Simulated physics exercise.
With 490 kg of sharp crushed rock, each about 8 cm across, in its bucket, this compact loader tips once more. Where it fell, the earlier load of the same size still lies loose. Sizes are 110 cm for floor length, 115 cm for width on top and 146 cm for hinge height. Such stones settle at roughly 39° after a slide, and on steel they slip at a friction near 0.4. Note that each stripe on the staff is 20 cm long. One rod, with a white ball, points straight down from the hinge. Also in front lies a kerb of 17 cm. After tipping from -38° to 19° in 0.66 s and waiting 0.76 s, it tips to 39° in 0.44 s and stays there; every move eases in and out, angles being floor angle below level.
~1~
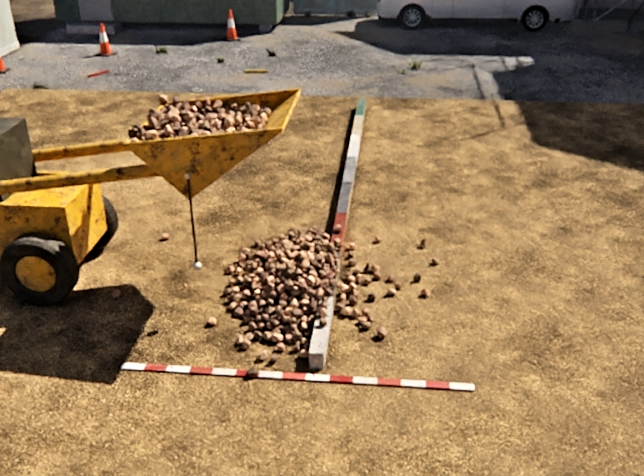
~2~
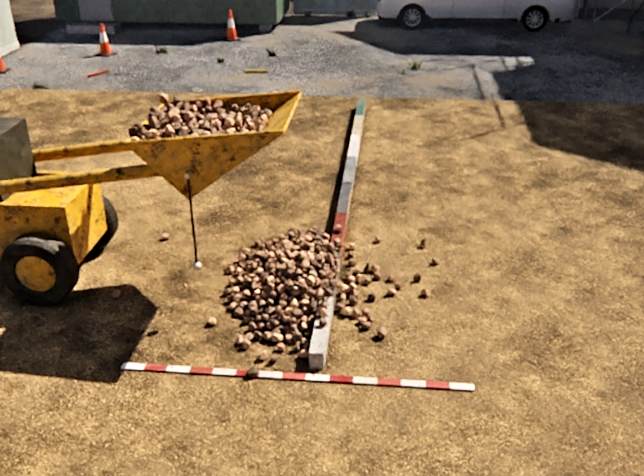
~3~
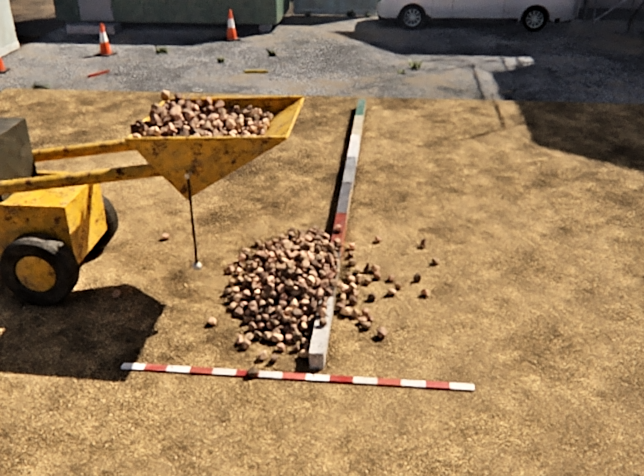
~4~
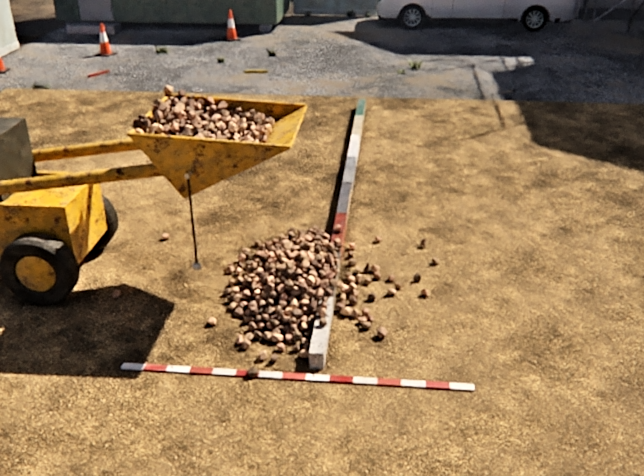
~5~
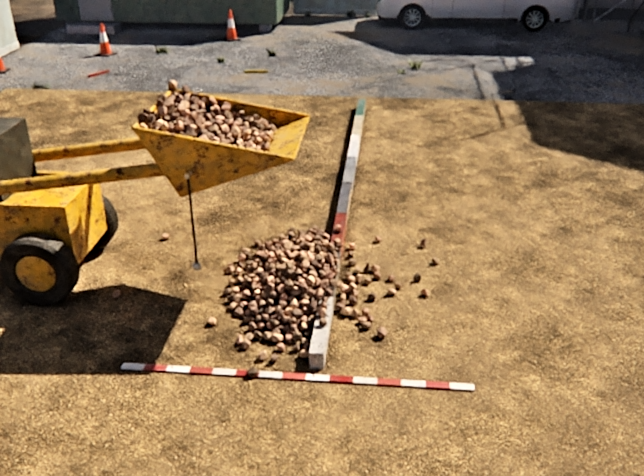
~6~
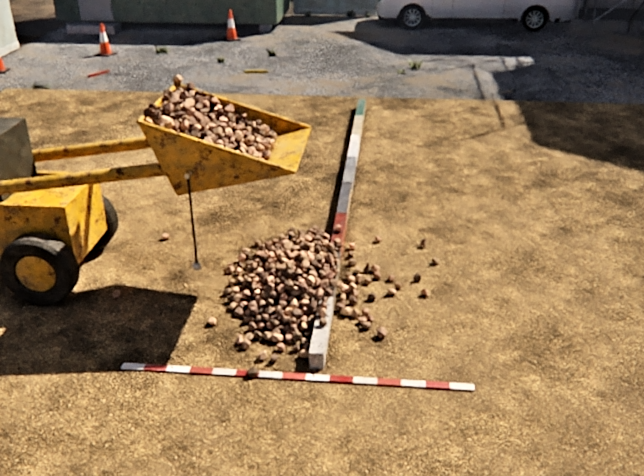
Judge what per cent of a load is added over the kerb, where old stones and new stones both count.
The amount added is about 41 per cent of a load.
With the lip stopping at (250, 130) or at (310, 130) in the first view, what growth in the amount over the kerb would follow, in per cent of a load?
First place: Roughly 5 %; second place: Roughly 80 %.
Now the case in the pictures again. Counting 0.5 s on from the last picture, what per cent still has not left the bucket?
Some 100 %, roughly, is held.
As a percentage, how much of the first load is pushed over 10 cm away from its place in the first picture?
About 5 per cent.
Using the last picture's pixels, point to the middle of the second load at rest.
Centre at roughly (319, 270).
Then, 0.2 s after the last picture the floor is at 11°; in per cent of one load, 100 in the bucket, 94 on this side of the kerb, 6 over the kerb; the foremost stones are at (409, 281).
Then, 0.5 s after the last picture the floor is at 19°; in per cent of one load, 100 in the bucket, 94 on this side of the kerb, 6 over the kerb; the foremost stones are at (409, 281).
Then, 2.0 s after the last picture the floor is at 39°; in per cent of one load, 20 in the bucket, 155 on this side of the kerb, 25 over the kerb; the foremost stones are at (439, 273).
Then, 4.8 s after the last picture the floor is at 39°; in per cent of one load, 0 in the bucket, 153 on this side of the kerb, 47 over the kerb; the foremost stones are at (444, 284). Net gain over the kerb, 41.
